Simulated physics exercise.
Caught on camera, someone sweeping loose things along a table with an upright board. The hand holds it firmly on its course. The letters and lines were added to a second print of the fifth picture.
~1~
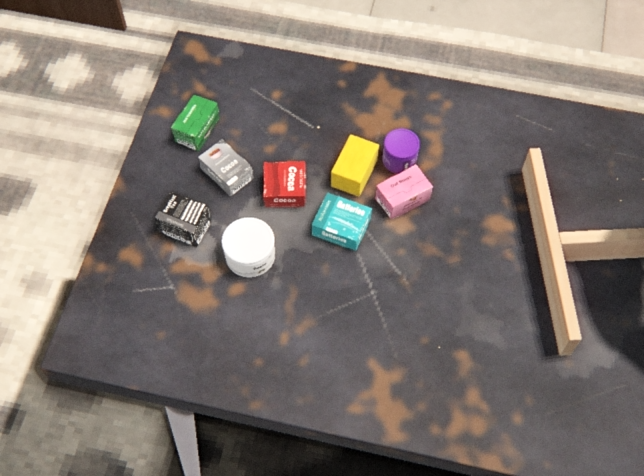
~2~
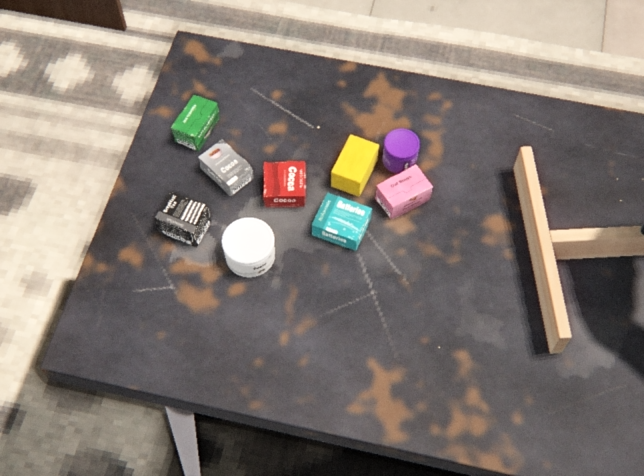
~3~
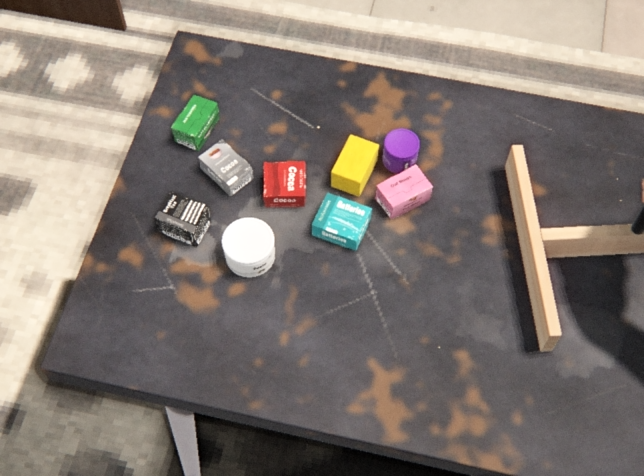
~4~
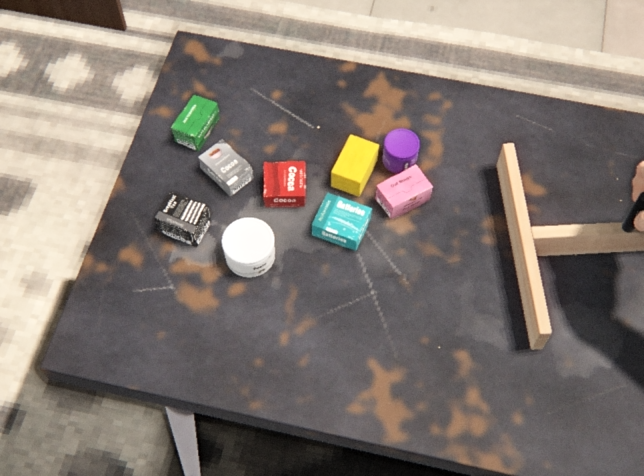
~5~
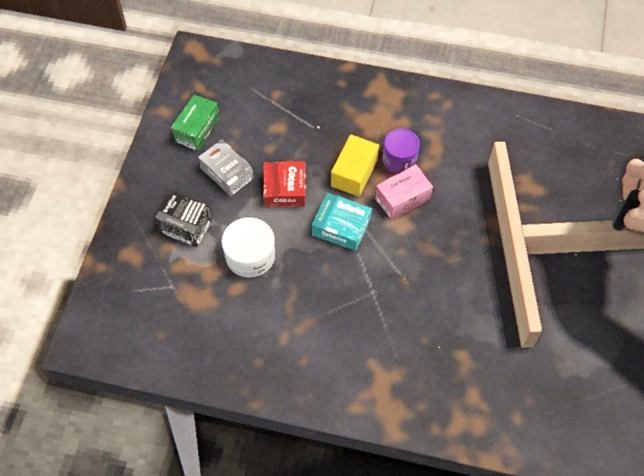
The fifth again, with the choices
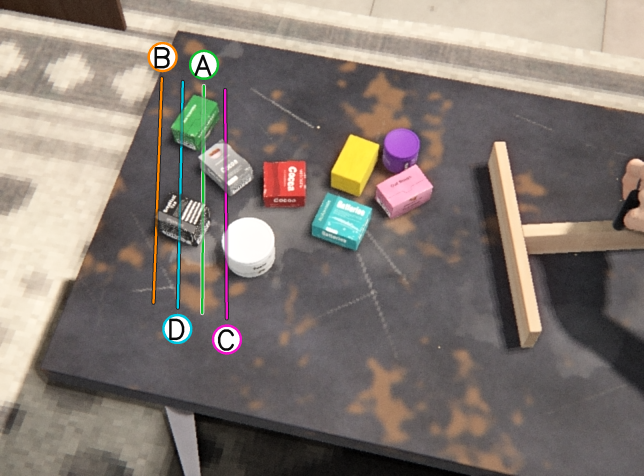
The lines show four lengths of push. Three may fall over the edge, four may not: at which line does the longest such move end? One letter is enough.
It should halt at D.
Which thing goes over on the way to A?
The grey box goes over.
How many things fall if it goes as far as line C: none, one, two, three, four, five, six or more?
The count is none.
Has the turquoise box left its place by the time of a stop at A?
By then, yes.
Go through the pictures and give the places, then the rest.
In the first picture, green packet (196, 122); turquoise box (342, 222); yellow block (355, 166).
In the second picture, board (545, 236); pink packet (403, 192).
In the third picture, board (535, 234); grey box (226, 168).
In the fourth picture, board (526, 233); white jar (249, 248).
In the fifth picture, board (517, 231); green packet (196, 122); turquoise box (342, 222); yellow block (355, 166).
On the marked copy, A at (203, 191); B at (158, 182); C at (226, 196); D at (180, 187).
With D. Early on, board (393, 207); purple jar (361, 146); yellow block (330, 164).
Further on, board (274, 183); green packet (192, 122); grey box (179, 168).
At the end, board (180, 165); green packet over the edge; grey box over the edge; two fallen.
As for the rest, A is within the limit but short; B drops five; C is within the limit but short.
